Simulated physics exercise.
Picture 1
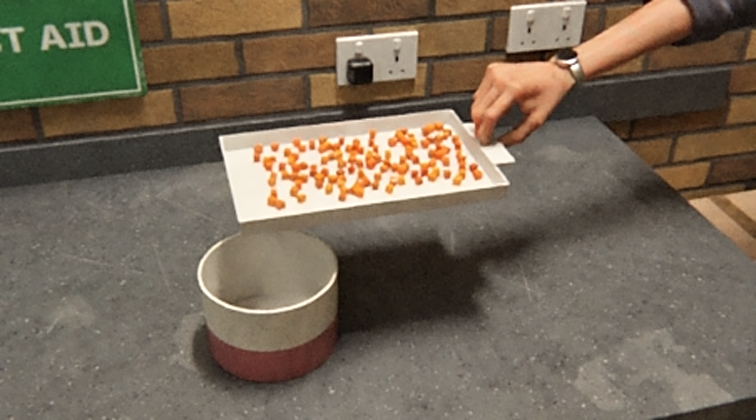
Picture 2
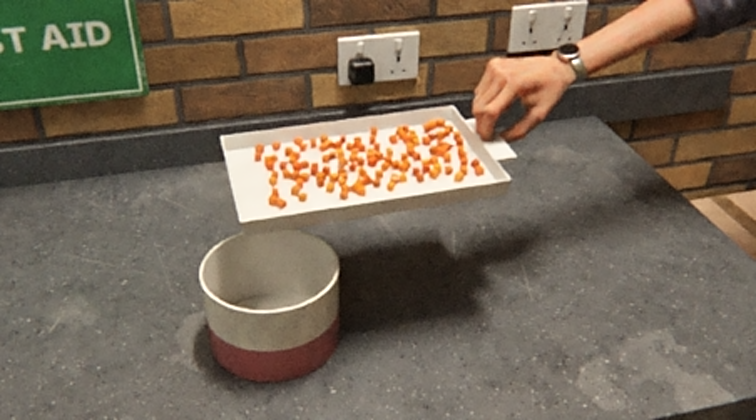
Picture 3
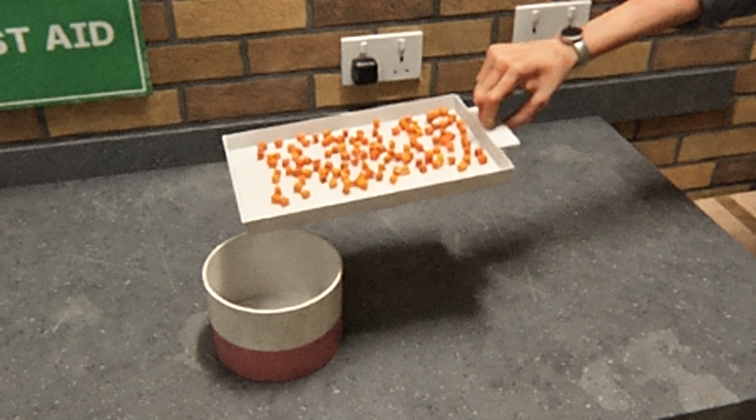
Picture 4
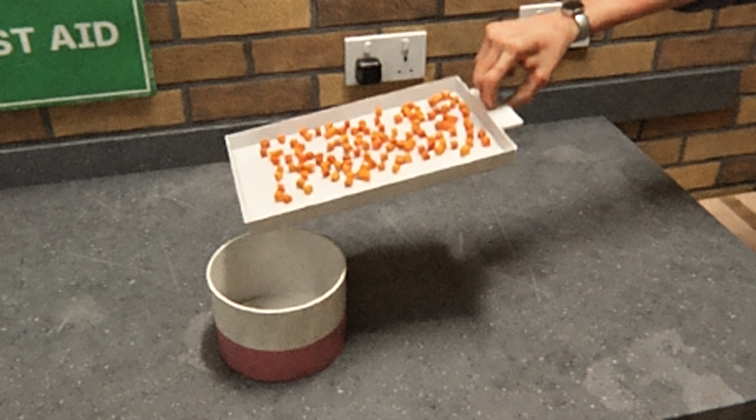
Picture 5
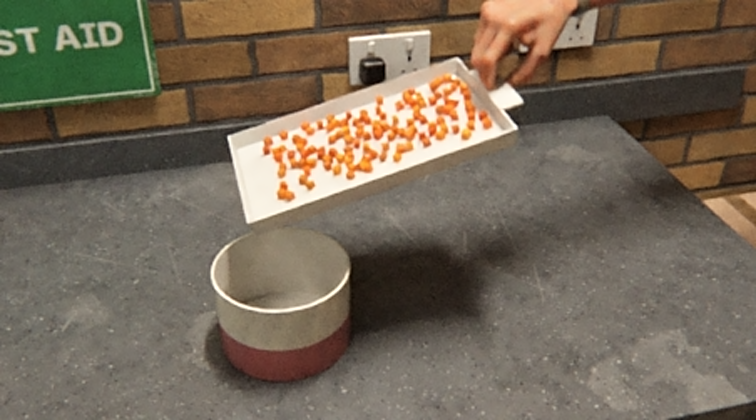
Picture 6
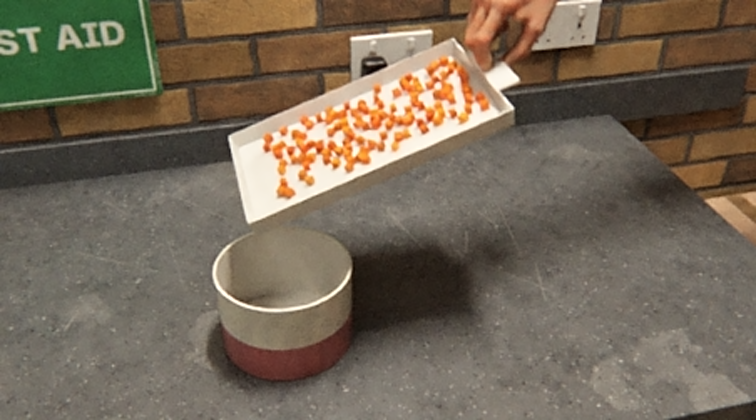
On a dark grey speckled worktop against a brick wall with sockets and a green first aid sign, the view looks down from slightly above. A white rimmed tray scattered with small orange carrot cubes is held over a round pot, pale grey above and dark red below. The hand at right raises that end, steadily steepening the tray leftward while the pieces stay spread across it, as the view drifts slightly.
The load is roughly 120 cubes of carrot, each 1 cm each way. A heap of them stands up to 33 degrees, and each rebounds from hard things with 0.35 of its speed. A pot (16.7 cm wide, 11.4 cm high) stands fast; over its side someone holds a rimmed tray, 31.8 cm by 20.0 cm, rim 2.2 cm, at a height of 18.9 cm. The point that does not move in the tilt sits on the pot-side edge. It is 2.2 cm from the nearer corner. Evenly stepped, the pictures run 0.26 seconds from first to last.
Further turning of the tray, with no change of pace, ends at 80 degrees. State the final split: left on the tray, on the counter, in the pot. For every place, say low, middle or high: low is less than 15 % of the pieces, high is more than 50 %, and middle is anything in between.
Here is the split: Left on the tray: Middle; counter: High; pot: Low.
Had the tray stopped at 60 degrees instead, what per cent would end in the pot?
About 0 in a hundred would end up in the pot.
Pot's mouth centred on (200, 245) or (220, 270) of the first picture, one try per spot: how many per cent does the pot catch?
About 40 percent the first time and about 25 percent the second.
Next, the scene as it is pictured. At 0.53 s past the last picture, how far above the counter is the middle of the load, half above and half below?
Some 22 cm above the counter.
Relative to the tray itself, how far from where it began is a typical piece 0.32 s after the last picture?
It has moved some 4 cm from its start.
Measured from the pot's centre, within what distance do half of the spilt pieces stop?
Distance: Roughly 24 cm.
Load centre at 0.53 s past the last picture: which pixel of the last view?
I reckon close to (235, 172).
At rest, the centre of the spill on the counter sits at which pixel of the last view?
You'll find it at about pixel (113, 332).
Then, 0.32 s after the last picture, tilt 49 degrees; the tray holds 100 %, the pot 0 %.
Then, 0.53 s after the last picture, tilt 69 degrees; the tray holds 90 %, the pot 0 %.
Then, 0.86 s after the last picture, tilt 80 degrees; the tray holds 30 %, the pot 5 %.
In the end, tray 30 %, counter 65 %, pot 5 %.
